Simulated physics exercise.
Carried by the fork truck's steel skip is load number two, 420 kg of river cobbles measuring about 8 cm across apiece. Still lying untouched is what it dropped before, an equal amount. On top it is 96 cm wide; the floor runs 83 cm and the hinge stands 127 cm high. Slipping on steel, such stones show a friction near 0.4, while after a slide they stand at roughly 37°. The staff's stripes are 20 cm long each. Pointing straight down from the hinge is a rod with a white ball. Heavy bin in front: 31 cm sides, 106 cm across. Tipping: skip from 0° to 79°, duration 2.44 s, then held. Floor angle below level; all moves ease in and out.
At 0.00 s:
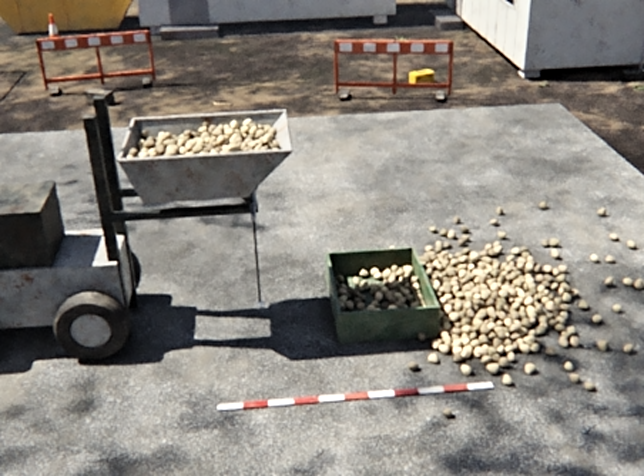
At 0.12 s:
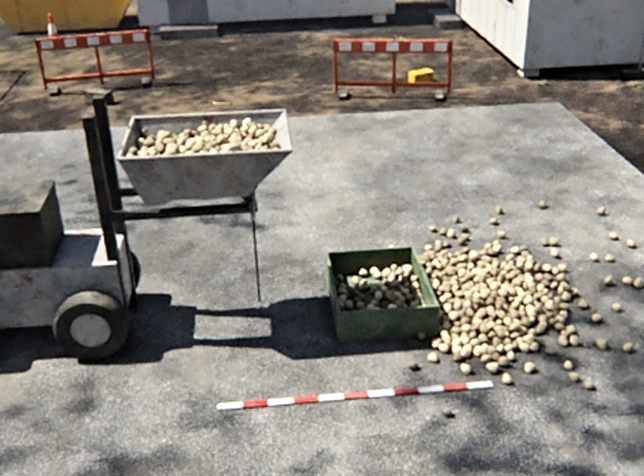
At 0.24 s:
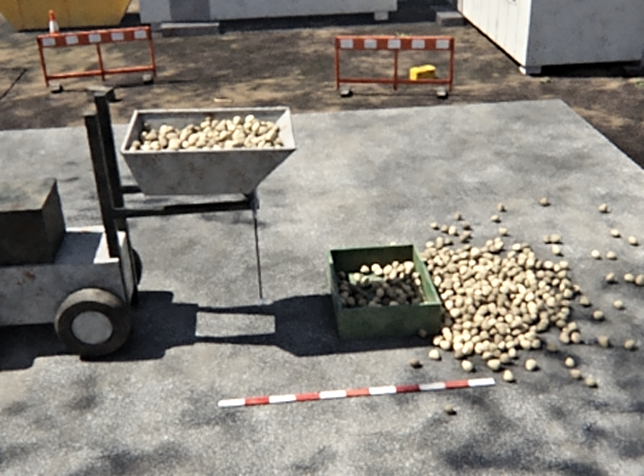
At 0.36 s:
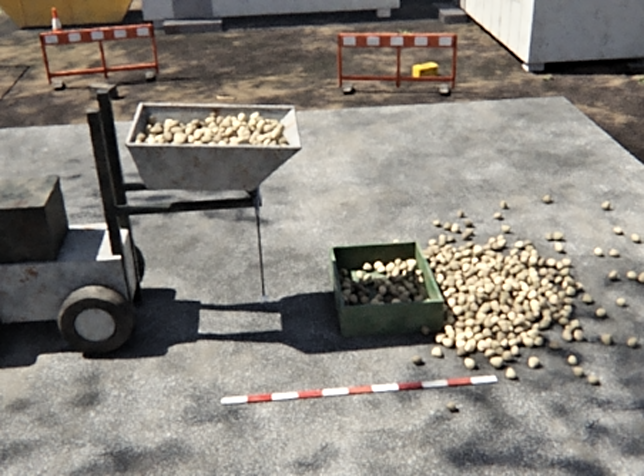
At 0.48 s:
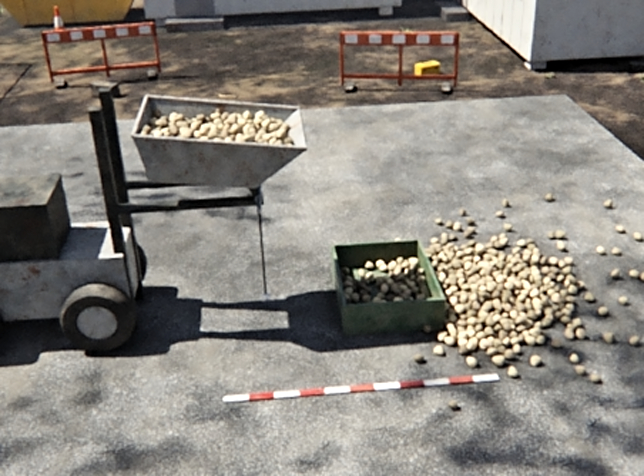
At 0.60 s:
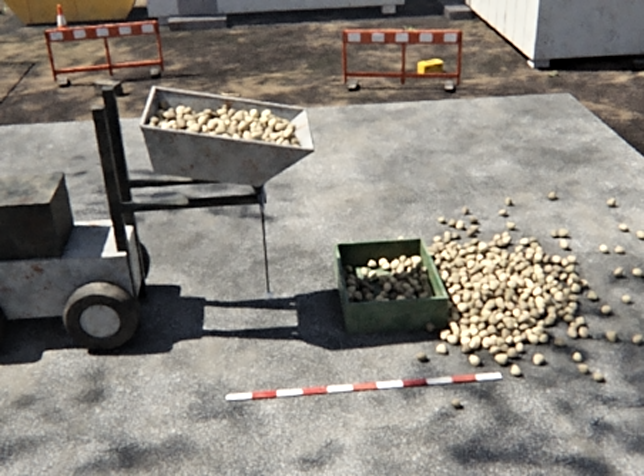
On a paved yard, a fork truck's raised steel skip full of stones tilts slightly rightward.
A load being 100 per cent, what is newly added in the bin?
About 84 per cent is added.
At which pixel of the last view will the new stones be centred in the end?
Their centre rests close to (391, 278).
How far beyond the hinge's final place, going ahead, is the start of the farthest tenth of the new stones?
About 150 cm.
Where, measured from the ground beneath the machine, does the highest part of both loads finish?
The top ends about 48 cm above the ground.
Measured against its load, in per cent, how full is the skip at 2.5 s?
It still holds about 15 per cent.
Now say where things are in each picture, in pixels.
Lip at (292, 151), floor tilted 0°, highest stones at (208, 135). The earlier load is highest near (440, 276), 20 cm above ground level, 16 % in the bin, 84 % beside or beyond the bin, in the first picture.
The skip is at 1°, its lip at (292, 150); the top of the load is at (208, 135); the stones move at 0.1 m/s on average, in the second picture.
Lip at (296, 149), floor tilted 2°, highest stones at (192, 132); the stones move at 0.2 m/s on average, in the third picture.
The skip is at 5°, its lip at (301, 148); the top of the load is at (190, 127); the stones move at 0.2 m/s on average, in the fourth picture.
Lip at (307, 149), floor tilted 8°, highest stones at (176, 122); the stones move at 0.3 m/s on average, in the fifth picture.
The skip is at 12°, its lip at (314, 150); the top of the load is at (175, 115); the stones move at 0.3 m/s on average, in the sixth picture.
After 1.8 s the floor is at 67°; in per cent of one load, 94 in the skip, 1 short of the bin, 21 in the bin, 84 beside or beyond the bin; the foremost stones are at (639, 256).
After 2.5 s the floor is at 79°; in per cent of one load, 16 in the skip, 1 short of the bin, 90 in the bin, 93 beside or beyond the bin; the foremost stones are at (639, 256).
After 2.9 s the floor is at 79°; in per cent of one load, 2 in the skip, 1 short of the bin, 102 in the bin, 96 beside or beyond the bin; the foremost stones are at (639, 256).
After 5.4 s the floor is at 79°; in per cent of one load, 0 in the skip, 0 short of the bin, 101 in the bin, 99 beside or beyond the bin; the foremost stones are at (639, 256). Net gain in the bin, 84.
